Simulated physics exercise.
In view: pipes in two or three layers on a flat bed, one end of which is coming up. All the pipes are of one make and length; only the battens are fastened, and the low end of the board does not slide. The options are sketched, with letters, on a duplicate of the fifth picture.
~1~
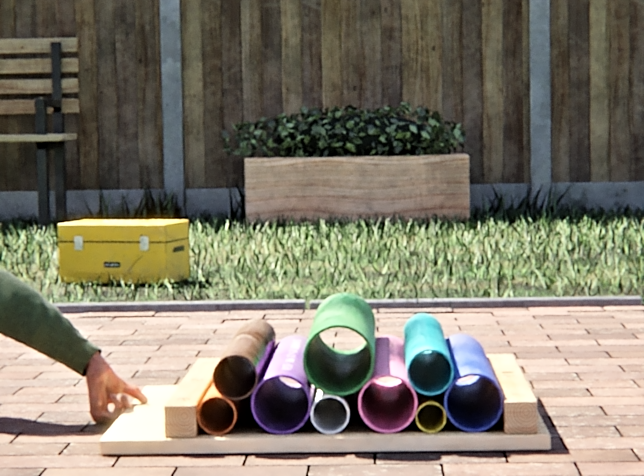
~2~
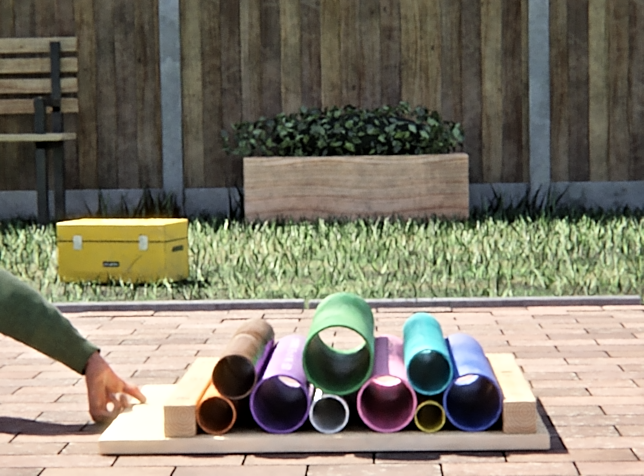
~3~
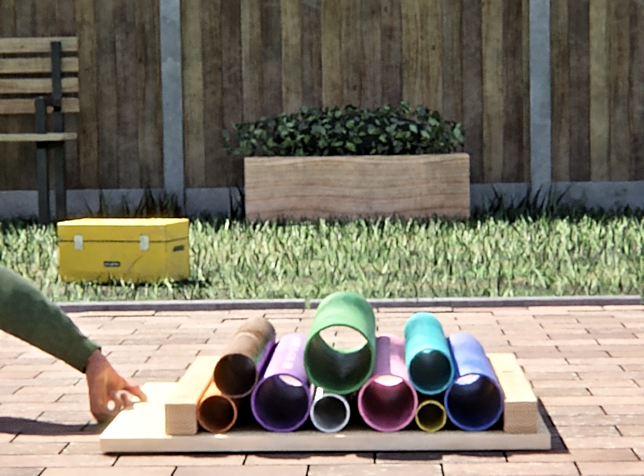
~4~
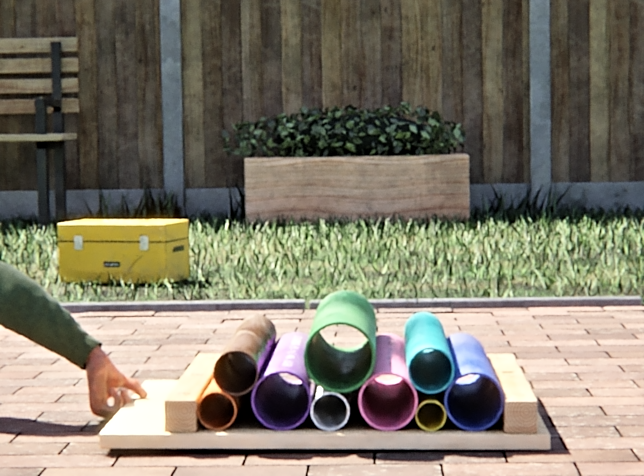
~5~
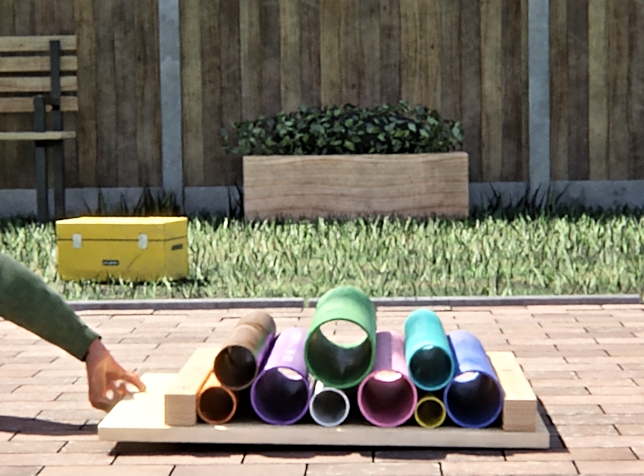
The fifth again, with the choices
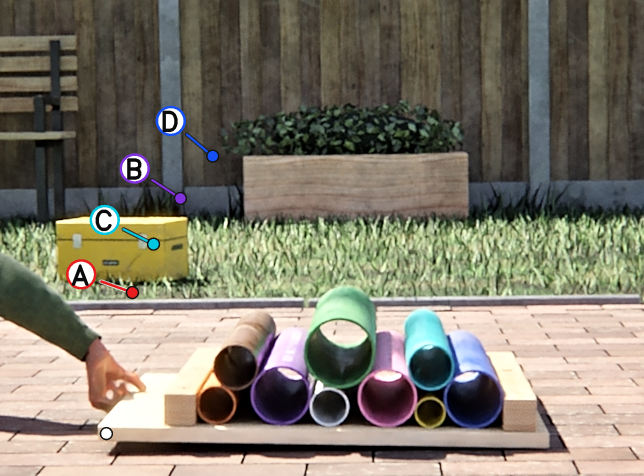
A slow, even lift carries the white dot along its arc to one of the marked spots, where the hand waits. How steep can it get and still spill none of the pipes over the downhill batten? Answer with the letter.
Mark D is as high as it can go.
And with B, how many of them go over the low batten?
With B, none.
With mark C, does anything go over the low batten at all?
At C: No.
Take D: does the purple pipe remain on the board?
Yes, with D.
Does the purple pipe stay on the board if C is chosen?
The purple pipe: Yes.
On the copy, A at (132, 292); B at (180, 199); C at (154, 244); D at (213, 156); the white dot at (107, 433).
On D. First, board at 21°.
Then, board at 40°.
Finally, board at 41°, none over the low batten.
By contrast, A none over the low batten; B none over the low batten; C none over the low batten.
